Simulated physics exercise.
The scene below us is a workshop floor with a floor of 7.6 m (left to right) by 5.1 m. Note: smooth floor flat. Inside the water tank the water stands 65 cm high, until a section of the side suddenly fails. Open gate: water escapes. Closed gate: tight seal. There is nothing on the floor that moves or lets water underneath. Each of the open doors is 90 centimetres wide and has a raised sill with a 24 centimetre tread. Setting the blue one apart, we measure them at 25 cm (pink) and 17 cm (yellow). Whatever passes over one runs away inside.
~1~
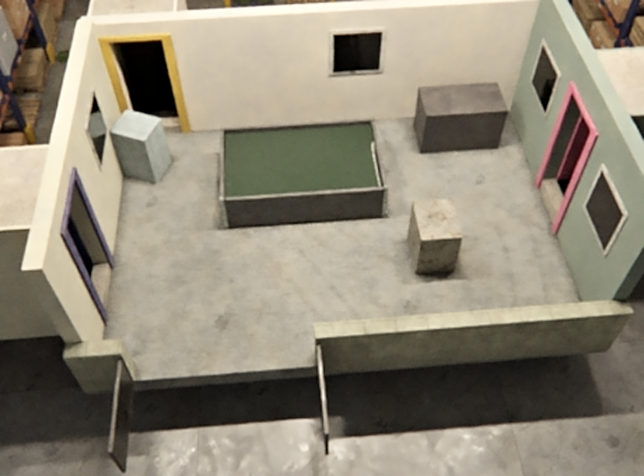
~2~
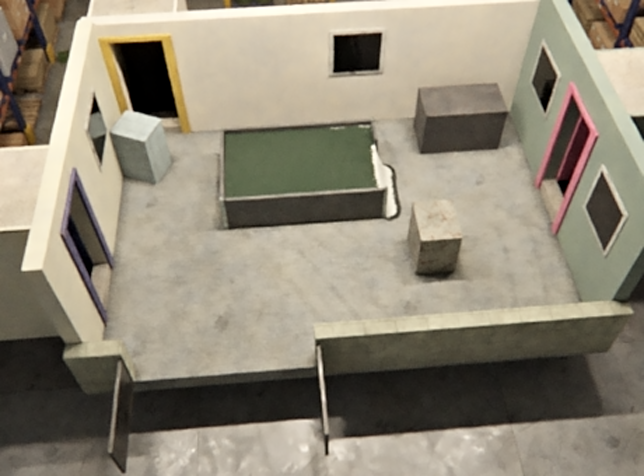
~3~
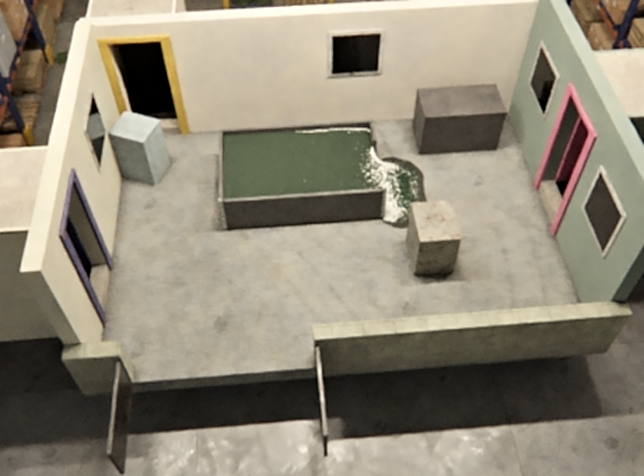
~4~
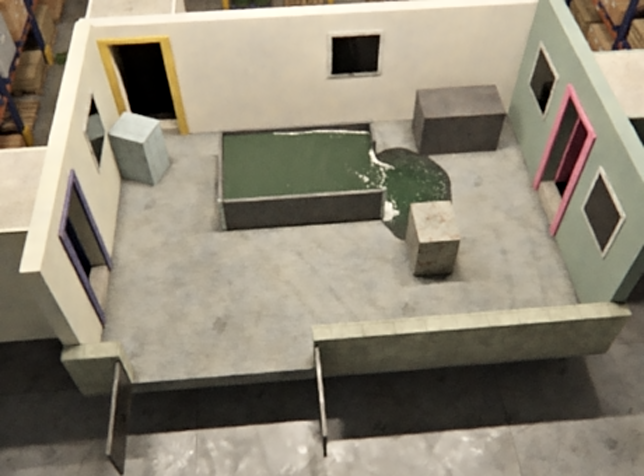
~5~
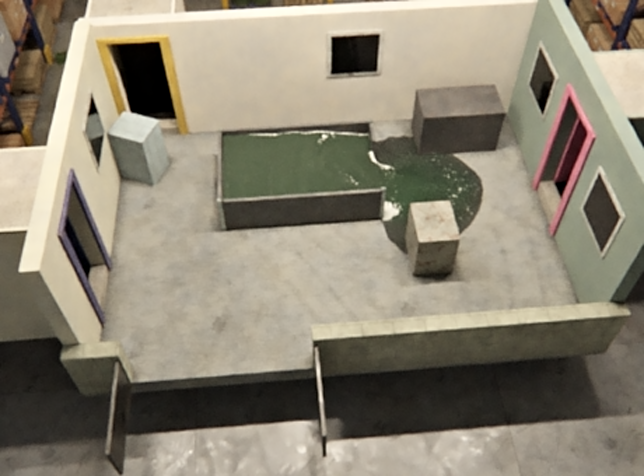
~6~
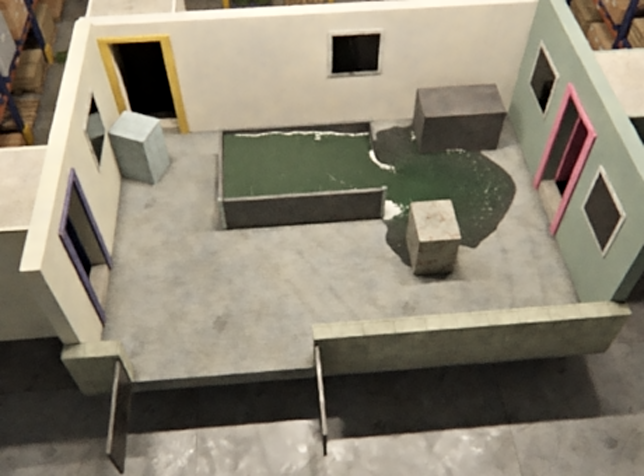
On a grey workshop floor enclosed by low walls, a rectangular tank of dark green water sits still. Water then pours from its right end, foaming white, and spreads rightward in a widening puddle that surrounds the small block and reaches the larger dark box behind it.
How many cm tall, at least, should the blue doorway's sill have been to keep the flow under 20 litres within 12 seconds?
At least about 8.5 cm.
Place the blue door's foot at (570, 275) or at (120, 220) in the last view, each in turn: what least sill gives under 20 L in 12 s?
First place around 16 cm, second around 6.5 cm.
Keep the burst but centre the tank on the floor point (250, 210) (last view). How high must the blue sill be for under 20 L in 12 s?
About 8.5 cm.
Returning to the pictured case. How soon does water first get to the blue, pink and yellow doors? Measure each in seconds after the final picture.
It arrives at the blue door at 5.5 s, the pink door at 0.2 s and the yellow door at 4.5 s.
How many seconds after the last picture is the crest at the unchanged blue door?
Peak: Close to 7.5 s.
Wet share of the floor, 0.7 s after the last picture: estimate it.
Some 25 per cent is wet.
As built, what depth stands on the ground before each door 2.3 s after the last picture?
Lab note, cm: Blue 0; pink 29; yellow 0.
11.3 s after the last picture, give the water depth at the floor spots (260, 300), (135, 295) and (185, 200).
Close to 3, 10 and 8 cm deep.
Then, 0.7 s after the last picture water covers 25 % of the floor, deepest (34 cm) near (389, 196); it has not reached the blue door.
Then, 2.3 s after the last picture water covers 35 % of the floor, deepest (37 cm) near (507, 113); it has not reached the blue door.
Then, 11.3 s after the last picture water covers 100 % of the floor, deepest (12 cm) near (98, 370); 10 cm at the blue door, 0 litres in over its 21 cm sill.
At the blue door as built, the water peaked near 13 cm, 7.7 s after the last picture.
Run again over the same 12 s with other heights there, 39 litres in over 7 cm, 4 litres over 10.5 cm. The limit of 20 litres is kept from about 8.5 cm up.
